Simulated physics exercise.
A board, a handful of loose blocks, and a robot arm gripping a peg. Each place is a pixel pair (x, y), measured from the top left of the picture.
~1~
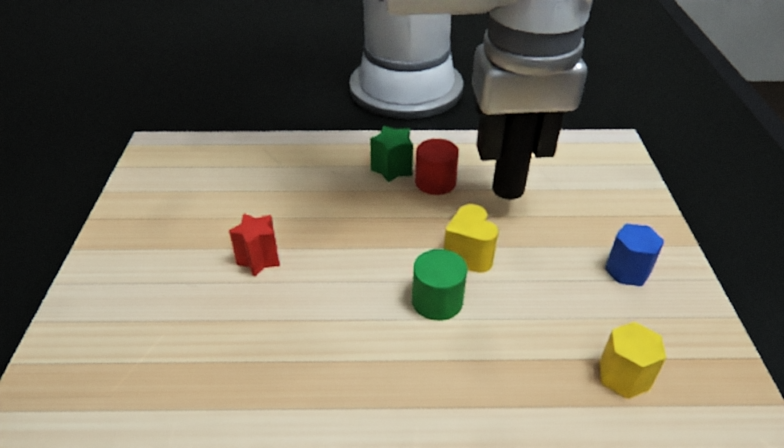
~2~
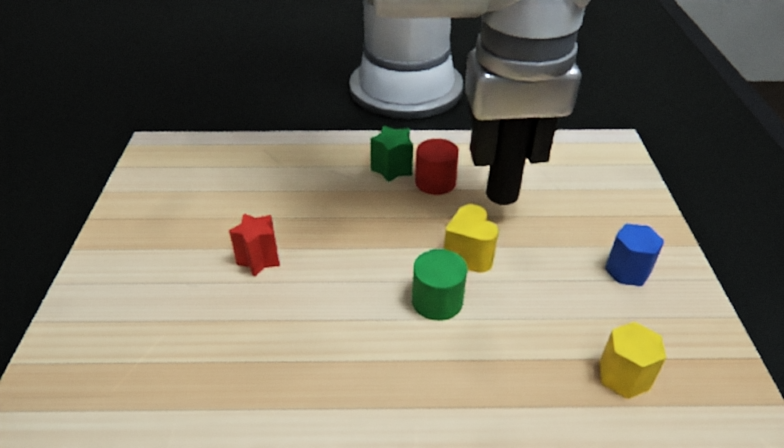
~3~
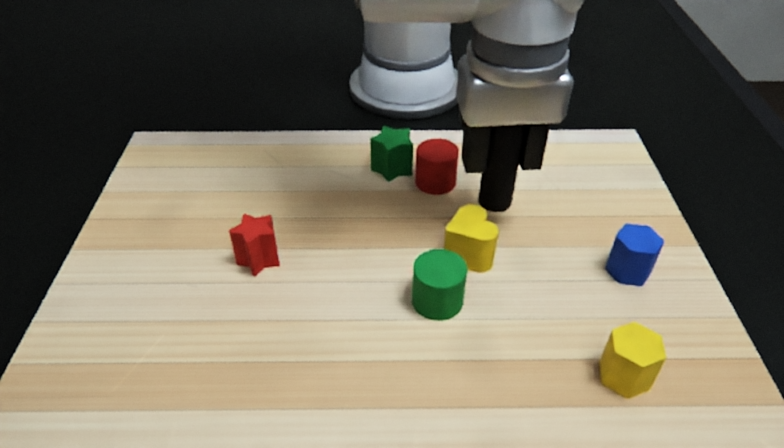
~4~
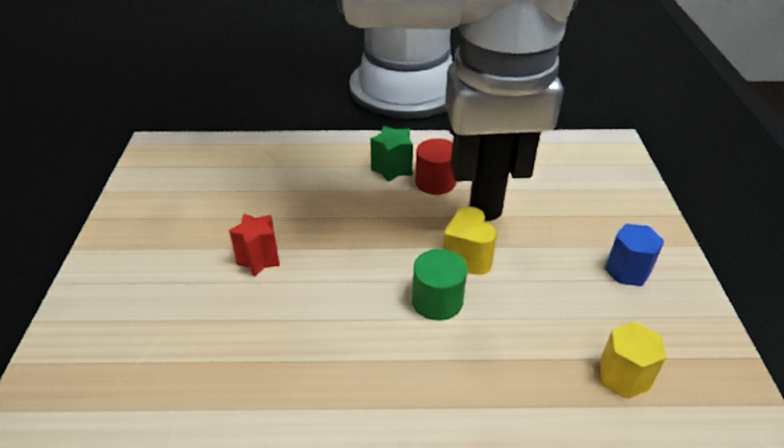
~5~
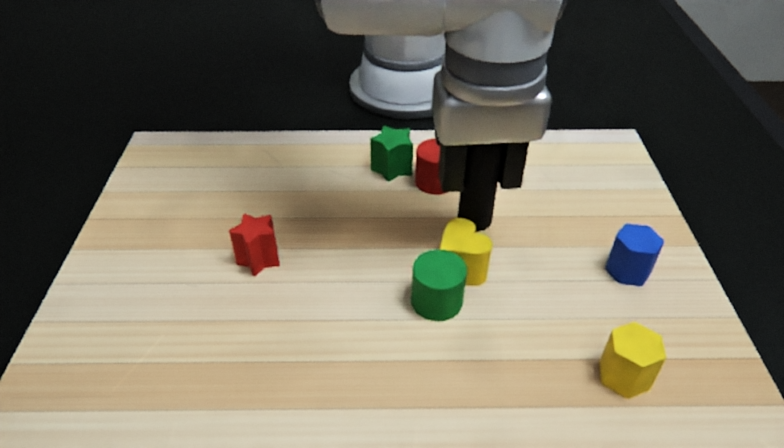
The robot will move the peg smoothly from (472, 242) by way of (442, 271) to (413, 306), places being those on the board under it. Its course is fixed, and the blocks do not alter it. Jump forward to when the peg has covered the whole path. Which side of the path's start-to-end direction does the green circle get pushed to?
Its sideways move is to the left.
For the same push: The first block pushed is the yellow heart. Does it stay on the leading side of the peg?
The yellow heart stays in front.
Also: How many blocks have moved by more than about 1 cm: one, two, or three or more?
Two of them.
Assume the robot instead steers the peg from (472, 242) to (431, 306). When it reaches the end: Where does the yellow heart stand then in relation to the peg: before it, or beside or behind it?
The block stays ahead.
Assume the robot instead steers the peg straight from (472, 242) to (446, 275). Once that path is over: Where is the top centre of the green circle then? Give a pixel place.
Its top middle is near (412, 308).
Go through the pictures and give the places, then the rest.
The first frame shows peg's lower end (508, 190); red circle (438, 150); green circle (440, 267); yellow heart (473, 223).
The second frame shows peg (502, 195); blocks still.
The third frame shows peg (495, 202); blocks still.
The fourth frame shows peg (486, 210); yellow heart (471, 225).
The fifth frame shows peg (475, 221); red circle (438, 150); green circle (440, 268); yellow heart (464, 237).
What follows on the original path. Halfway along, peg (442, 251); green circle (419, 308); yellow heart (427, 270).
At the end, peg (414, 284); red circle still; green circle (408, 352); yellow heart (402, 308).
